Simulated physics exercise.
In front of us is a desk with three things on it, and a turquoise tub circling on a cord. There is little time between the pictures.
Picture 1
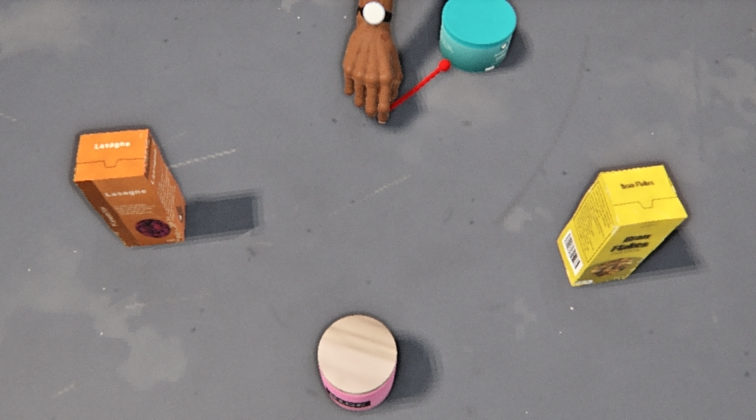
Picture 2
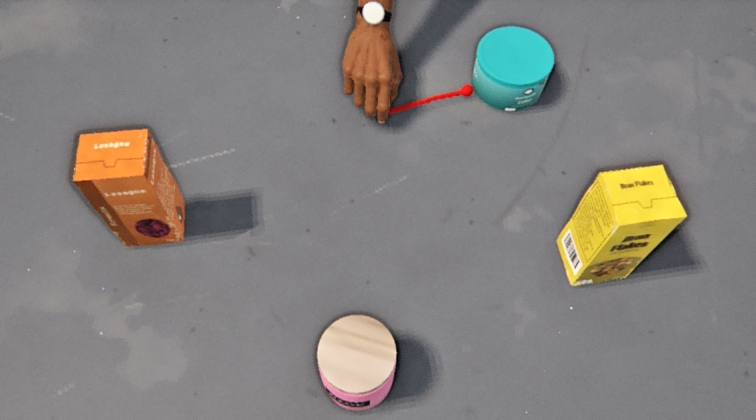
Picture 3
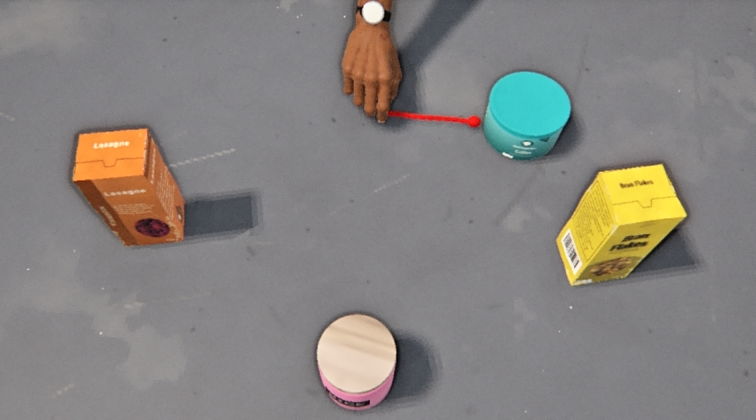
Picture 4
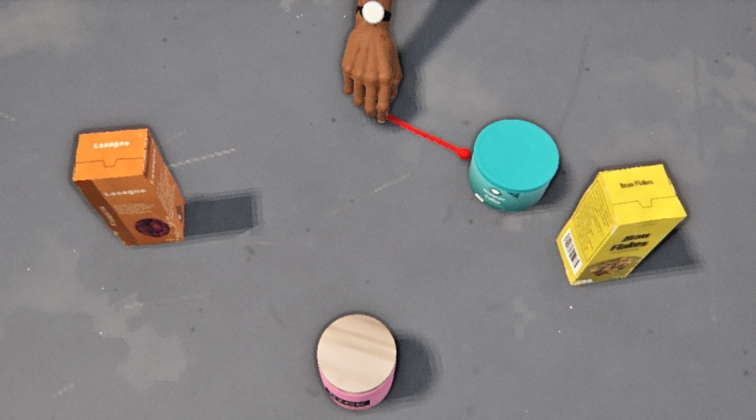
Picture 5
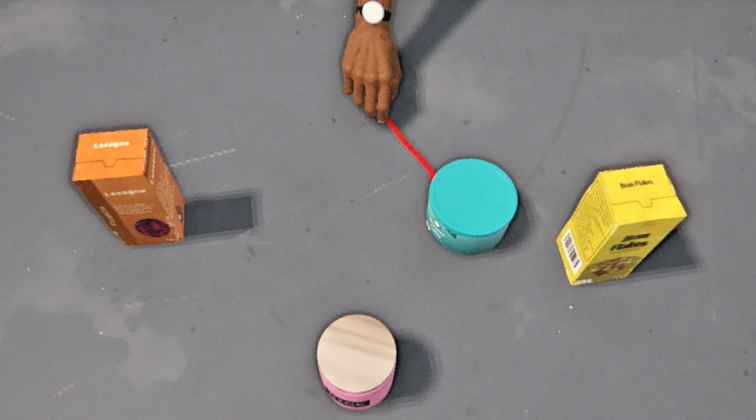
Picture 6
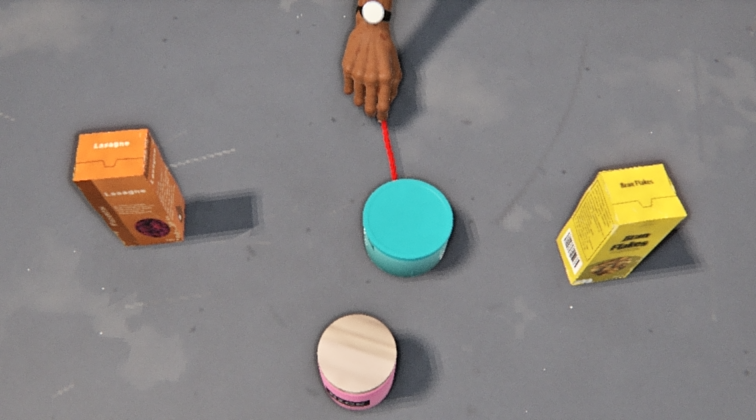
At the start, a turquoise tub on a red cord sits to the right of a still hand at the top of a grey desk. It swings clockwise, out towards the yellow carton and then down and left, until it is below the hand, above the pink jar, while the orange carton stays put.
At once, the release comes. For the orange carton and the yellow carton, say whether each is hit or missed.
The orange carton is hit, the yellow carton is missed.
Then, 0.08 s past the final frame, tub near (273, 226).
Then, 0.20 s past the final frame, tub near (186, 224); orange carton pushed aside.
When it is over, tub near (181, 225); orange carton knocked over. The orange carton is struck and the yellow carton remains clear.
